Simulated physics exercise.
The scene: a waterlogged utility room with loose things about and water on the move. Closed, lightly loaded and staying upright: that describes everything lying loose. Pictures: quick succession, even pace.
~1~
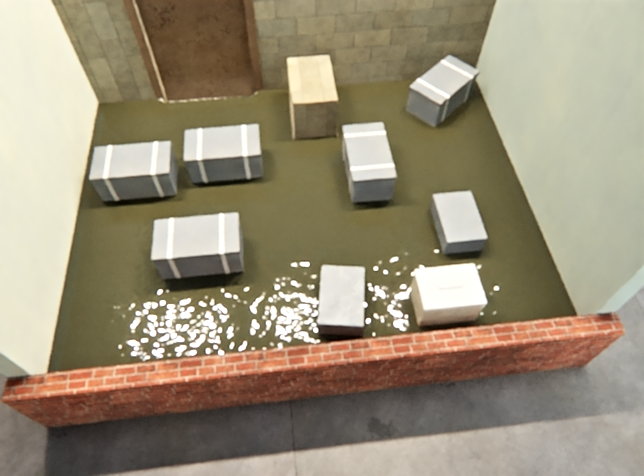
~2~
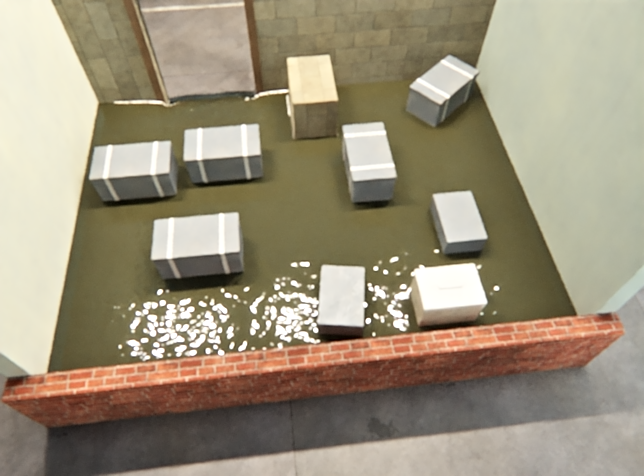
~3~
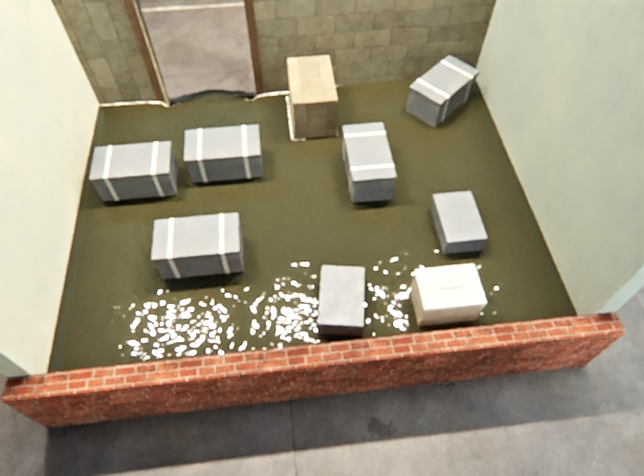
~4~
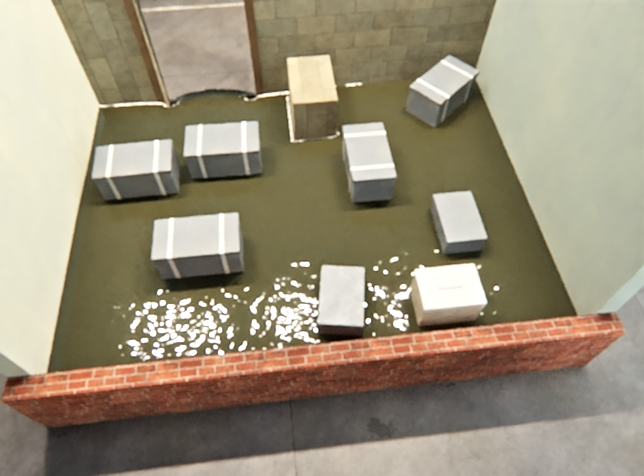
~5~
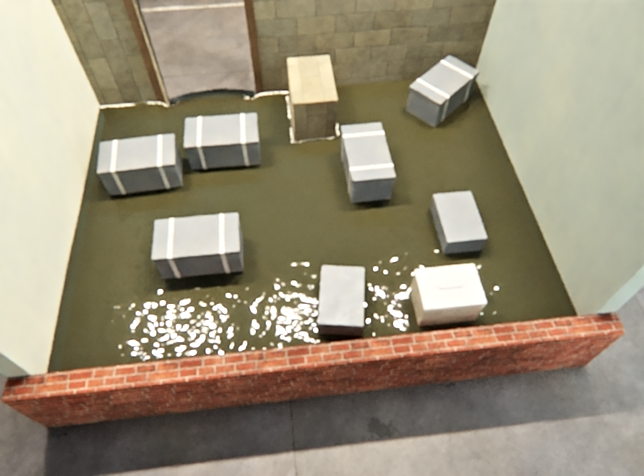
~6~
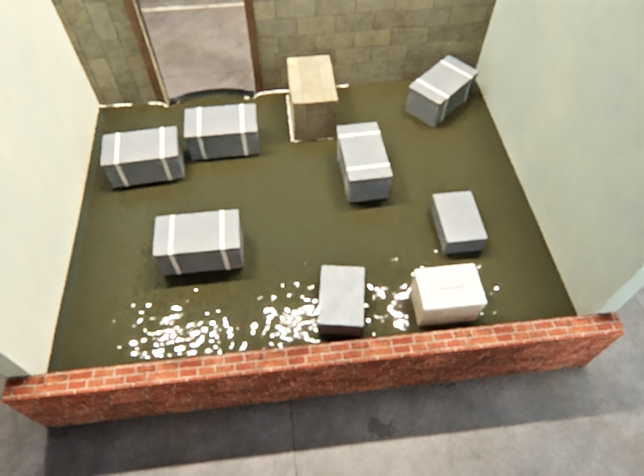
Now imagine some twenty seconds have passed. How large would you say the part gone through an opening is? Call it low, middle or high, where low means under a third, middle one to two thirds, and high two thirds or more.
Middle.
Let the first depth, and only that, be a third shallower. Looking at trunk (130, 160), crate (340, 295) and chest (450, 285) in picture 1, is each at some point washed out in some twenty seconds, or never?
One by one: Leaves, never escapes, never escapes.
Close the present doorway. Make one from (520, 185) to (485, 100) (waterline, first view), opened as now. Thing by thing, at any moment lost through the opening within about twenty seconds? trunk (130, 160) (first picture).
Verdict: Inside.
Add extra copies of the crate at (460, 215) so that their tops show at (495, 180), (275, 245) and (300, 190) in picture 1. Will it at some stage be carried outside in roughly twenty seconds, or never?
Okay, one at a time: Does not get out, next gets out, last gets out.
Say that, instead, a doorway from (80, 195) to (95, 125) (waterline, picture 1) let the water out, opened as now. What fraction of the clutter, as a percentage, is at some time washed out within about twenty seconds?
Something like 40 percent.
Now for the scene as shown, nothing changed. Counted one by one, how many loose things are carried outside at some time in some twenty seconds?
4.
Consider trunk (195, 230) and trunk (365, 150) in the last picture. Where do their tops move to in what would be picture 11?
Look around pixels (179, 199) and (321, 149).
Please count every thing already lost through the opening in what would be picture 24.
It comes to 3.
A moment on, 1 of 8 are out; 7 afloat.
Next, 3 of 8 are out; 5 afloat.
Later, 4 of 8 are out; 4 afloat.
In the end, 4 of 8 are out; 4 afloat.
